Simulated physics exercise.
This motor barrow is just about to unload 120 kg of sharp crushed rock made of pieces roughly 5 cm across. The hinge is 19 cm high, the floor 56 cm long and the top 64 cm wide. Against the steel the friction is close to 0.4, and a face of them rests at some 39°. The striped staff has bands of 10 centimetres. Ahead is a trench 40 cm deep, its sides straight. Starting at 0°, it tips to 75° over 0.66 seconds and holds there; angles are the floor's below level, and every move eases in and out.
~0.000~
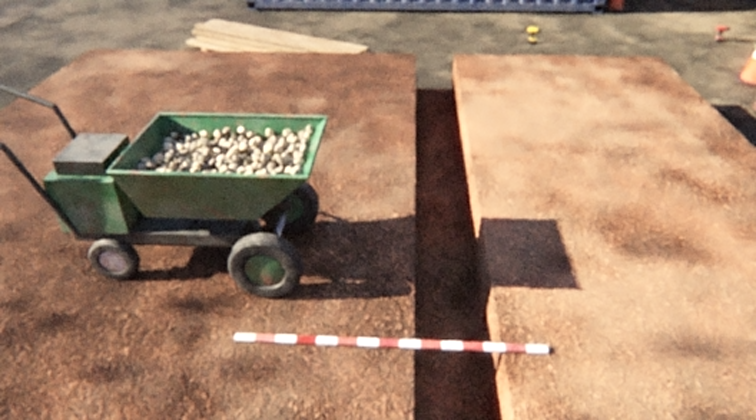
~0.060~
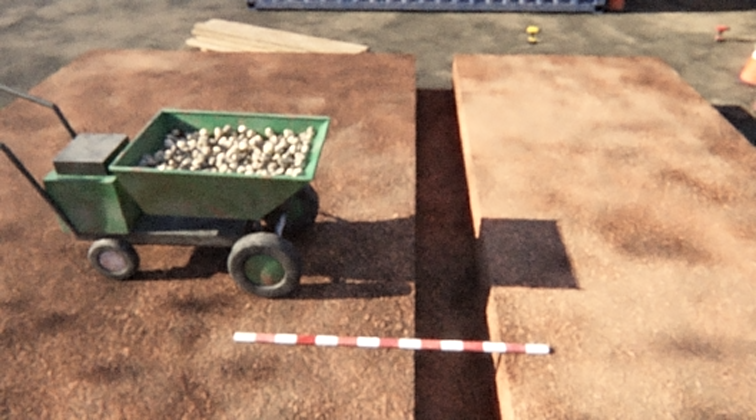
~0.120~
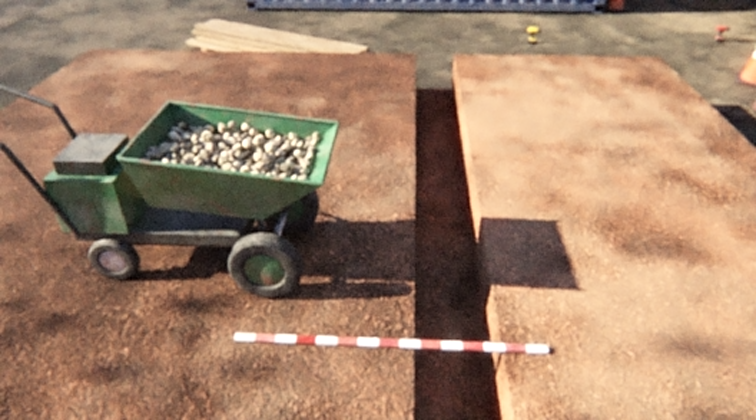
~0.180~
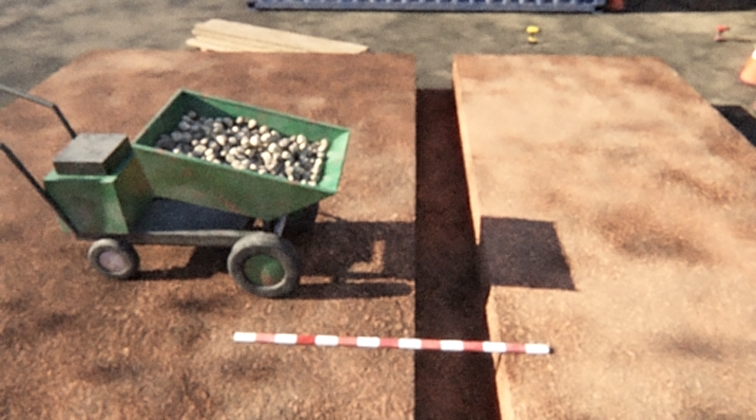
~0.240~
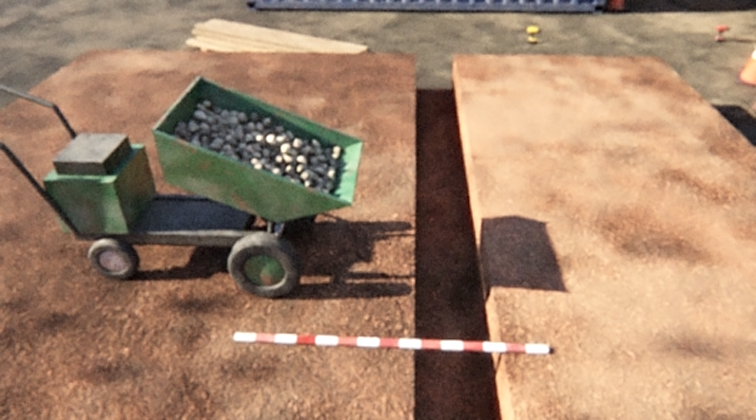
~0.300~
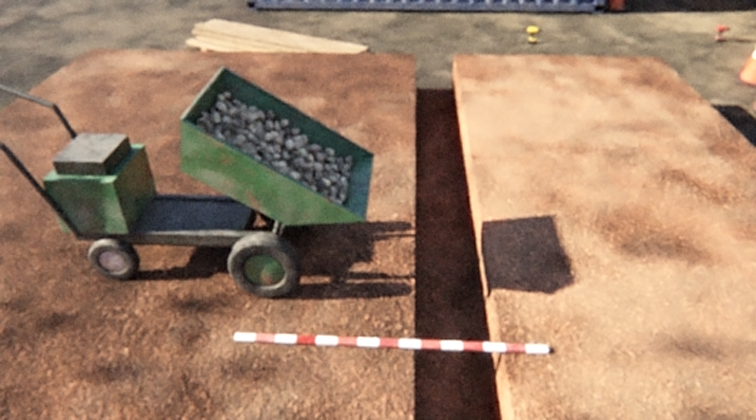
The green skip of a small motor barrow, loaded with broken stones, tilted slowly at first and then faster, its back end rising and its front lip dipping toward the trench on the right.
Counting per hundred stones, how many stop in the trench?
Some 71.
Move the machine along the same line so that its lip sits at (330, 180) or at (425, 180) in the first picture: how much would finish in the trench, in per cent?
Roughly 100 in a hundred, then 10 in a hundred.
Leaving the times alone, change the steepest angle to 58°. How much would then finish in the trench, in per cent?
The trench would hold about 55% of it.
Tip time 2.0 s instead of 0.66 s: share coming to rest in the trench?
Expected share: Around 60%.
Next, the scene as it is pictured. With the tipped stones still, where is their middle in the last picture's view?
Their middle lands near (455, 307).
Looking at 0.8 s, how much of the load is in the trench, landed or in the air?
Some 15 per cent.
After 0.5 s the floor is at 64°; 100 % in the skip; the foremost stones are at (378, 231).
After 0.8 s the floor is at 75°; 73 % in the skip, 11 % short of the trench, 15 % in the trench; the foremost stones are at (453, 278).
After 1.1 s the floor is at 75°; 21 % in the skip, 11 % short of the trench, 67 % in the trench; the foremost stones are at (500, 280).
After 3.1 s the floor is at 75°; 17 % in the skip, 12 % short of the trench, 71 % in the trench; the foremost stones are at (513, 278).
